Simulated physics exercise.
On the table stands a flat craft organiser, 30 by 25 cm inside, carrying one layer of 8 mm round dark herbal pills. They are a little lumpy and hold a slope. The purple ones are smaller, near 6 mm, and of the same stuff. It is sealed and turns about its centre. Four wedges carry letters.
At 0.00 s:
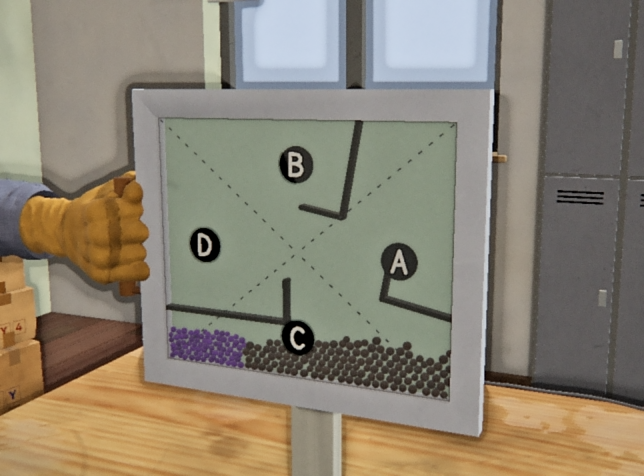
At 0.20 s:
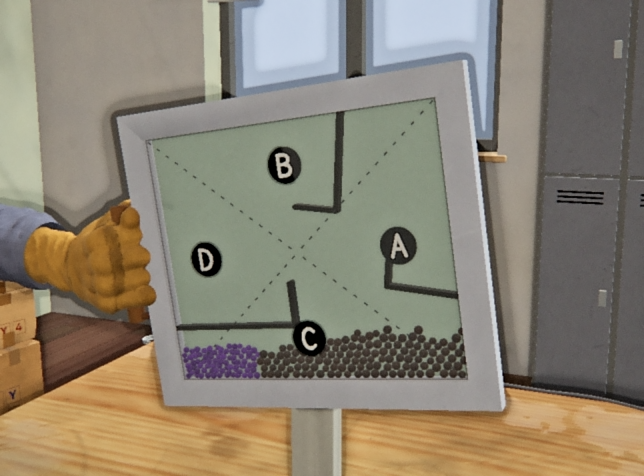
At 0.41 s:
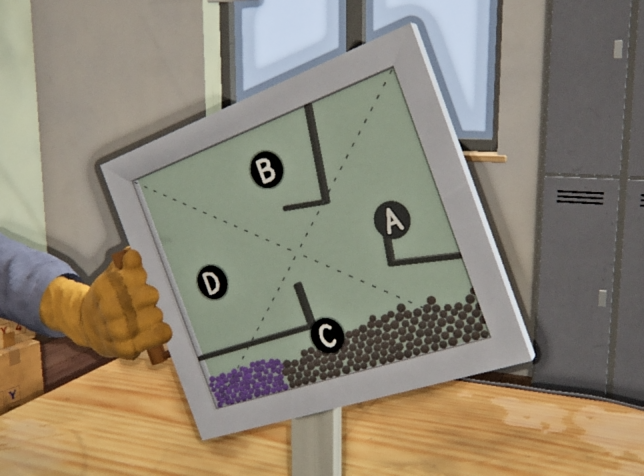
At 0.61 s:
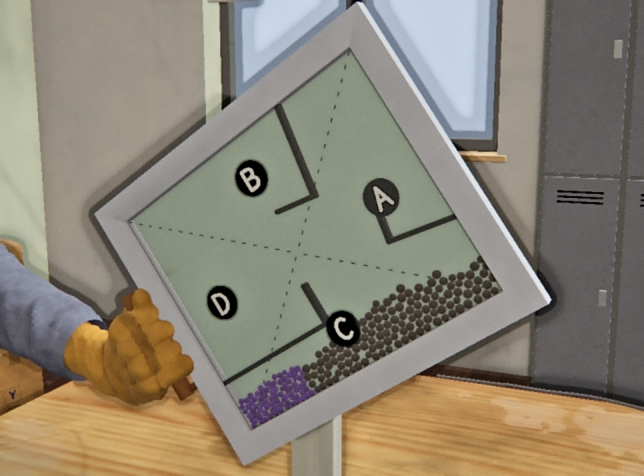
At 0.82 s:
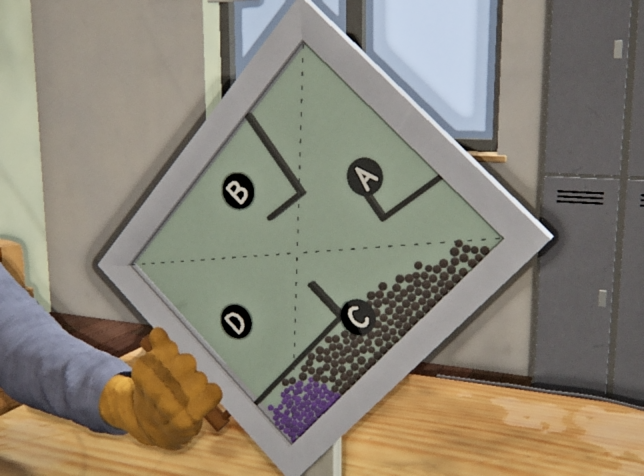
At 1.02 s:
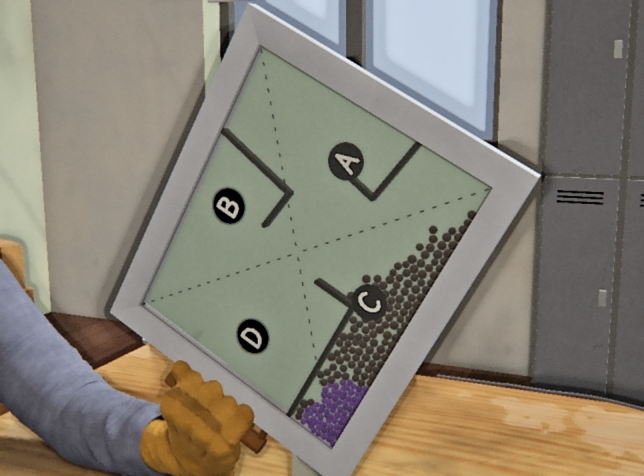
A gloved hand at the left steadily turns a flat, grey-framed panel anticlockwise above a wooden table, seen from the front by a still camera, with lockers and a window behind. Behind its pale green face are dark bent walls, four lettered black discs, and small purple pellets left of larger dark ones. As the panel turns, the pellets bank along its lower right side, purple ones lowest.
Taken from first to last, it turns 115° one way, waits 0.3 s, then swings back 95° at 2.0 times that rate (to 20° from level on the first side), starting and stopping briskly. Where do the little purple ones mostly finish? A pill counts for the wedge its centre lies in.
Answer: C.
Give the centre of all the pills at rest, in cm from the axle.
About 6 cm left and 11 cm below.
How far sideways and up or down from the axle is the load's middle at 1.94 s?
About 9 cm right and 4 cm below.
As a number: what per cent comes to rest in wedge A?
Roughly 0 per cent.
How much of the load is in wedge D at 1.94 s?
Roughly 25 per cent.
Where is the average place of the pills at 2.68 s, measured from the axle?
Some 1 cm right and 11 cm below.
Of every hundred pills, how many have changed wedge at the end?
Some 35 per cent.
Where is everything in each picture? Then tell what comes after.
The first picture shows level; about 210 pills; pills centred (291, 356); top one (377, 341); A (399, 262), B (296, 165), C (298, 338), D (205, 245).
The second picture shows turned 8° anticlockwise; pills centred (305, 359); top one (462, 331).
The third picture shows turned 22° anticlockwise; pills centred (328, 358); top one (474, 291); wall ends (298, 285), (287, 208), (386, 232).
The fourth picture shows turned 35° anticlockwise; pills centred (346, 354); top one (481, 259).
The fifth picture shows turned 48° anticlockwise; pills centred (350, 357); top one (459, 244).
The sixth picture shows turned 61° anticlockwise; pills centred (364, 353); top one (472, 215); A (346, 161), B (229, 206), C (369, 303), D (253, 336).
After 1.94 s, it stands 115° anticlockwise; the pills' middle is 9 cm right of and 4 cm below the centre; B 10 %, C 65 %, D 25 %; small ones, C 60 %, D 40 %.
After 2.68 s, it stands 67° anticlockwise; the pills' middle is 1 cm right of and 11 cm below the centre; B 10 %, C 55 %, D 35 %; small ones, C 60 %, D 40 %.
After 3.12 s, it stands 20° anticlockwise; the pills' middle is 6 cm left of and 11 cm below the centre; C 55 %, D 45 %; small ones, C 60 %, D 40 %.
Settled by 3.6 s, it stands 20° anticlockwise; A 0 %, B 0 %, C 55 %, D 45 %; small ones, C 60 %, D 40 %.
